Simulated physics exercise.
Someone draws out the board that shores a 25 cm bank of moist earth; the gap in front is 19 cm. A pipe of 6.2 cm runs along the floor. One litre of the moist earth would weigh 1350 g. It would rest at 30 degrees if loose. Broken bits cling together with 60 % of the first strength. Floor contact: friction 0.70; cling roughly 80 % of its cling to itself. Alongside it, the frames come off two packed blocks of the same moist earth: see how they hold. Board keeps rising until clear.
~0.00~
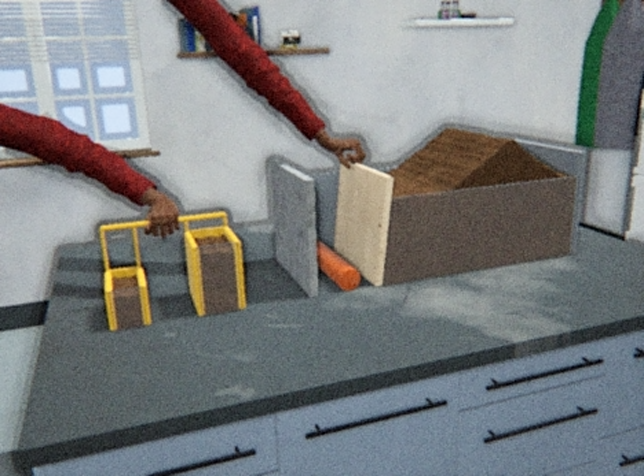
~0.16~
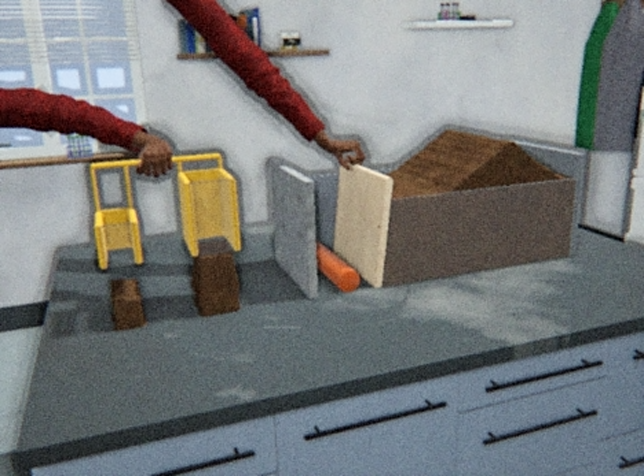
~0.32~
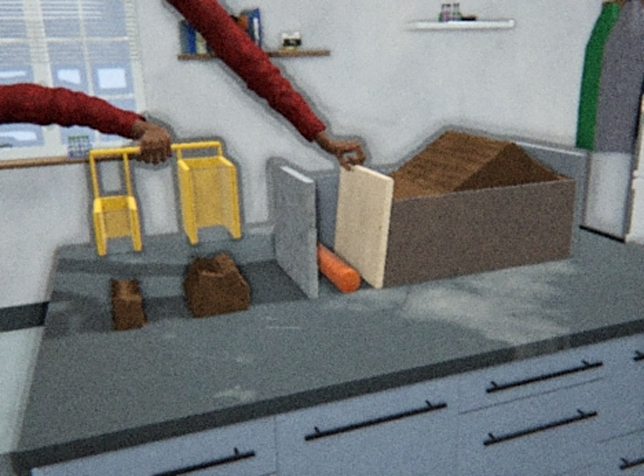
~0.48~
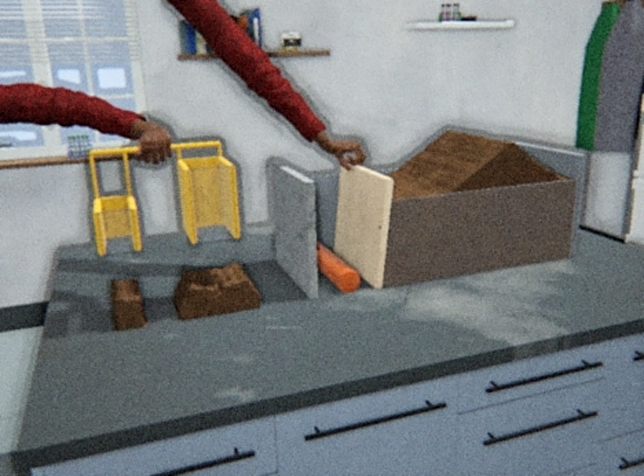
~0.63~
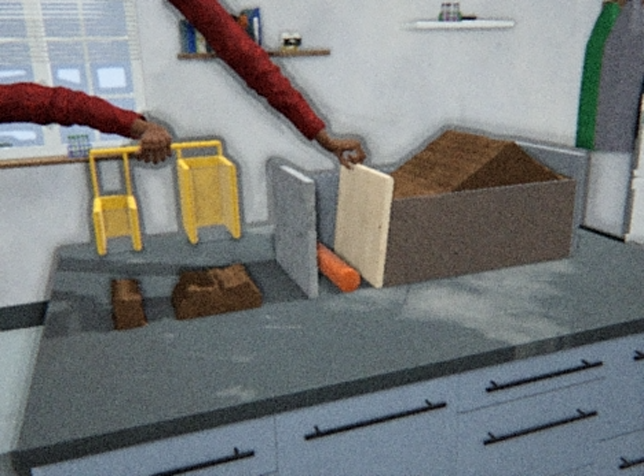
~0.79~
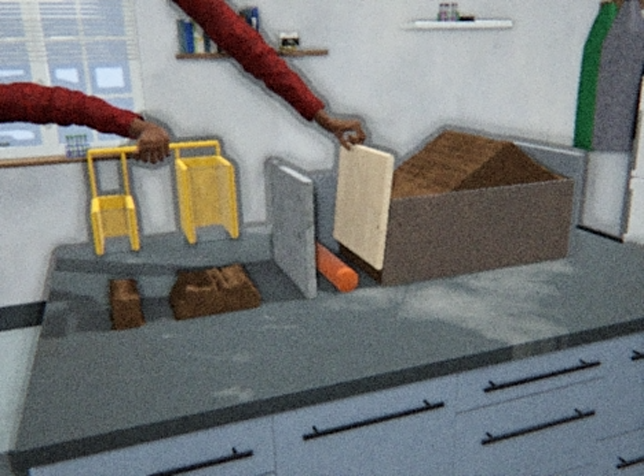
The footage shows a hand lifting two yellow molds off two brown earth blocks; the shorter left block keeps its shape while the taller right one slumps, then another hand slightly raises a pale board beside a large earth bank.
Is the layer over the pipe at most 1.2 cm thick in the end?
Yes, no more than that.
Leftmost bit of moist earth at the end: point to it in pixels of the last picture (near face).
It sits close to (358, 261) in the last picture.
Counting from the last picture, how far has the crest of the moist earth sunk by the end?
Roughly 0.0 cm.
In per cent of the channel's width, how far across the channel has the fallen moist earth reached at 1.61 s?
Reach: Around 35 in a hundred of the width.
After 1.04 s, the face still stands and nothing lies on the pipe.
After 1.33 s, the fallen stuff reaches 17 % of the way across and nothing lies on the pipe.
After 1.61 s, the fallen stuff reaches 36 % of the way across and nothing lies on the pipe.
After 1.90 s, the fallen stuff reaches 36 % of the way across and nothing lies on the pipe.
After 1.95 s, the fallen stuff reaches 36 % of the way across and nothing lies on the pipe.
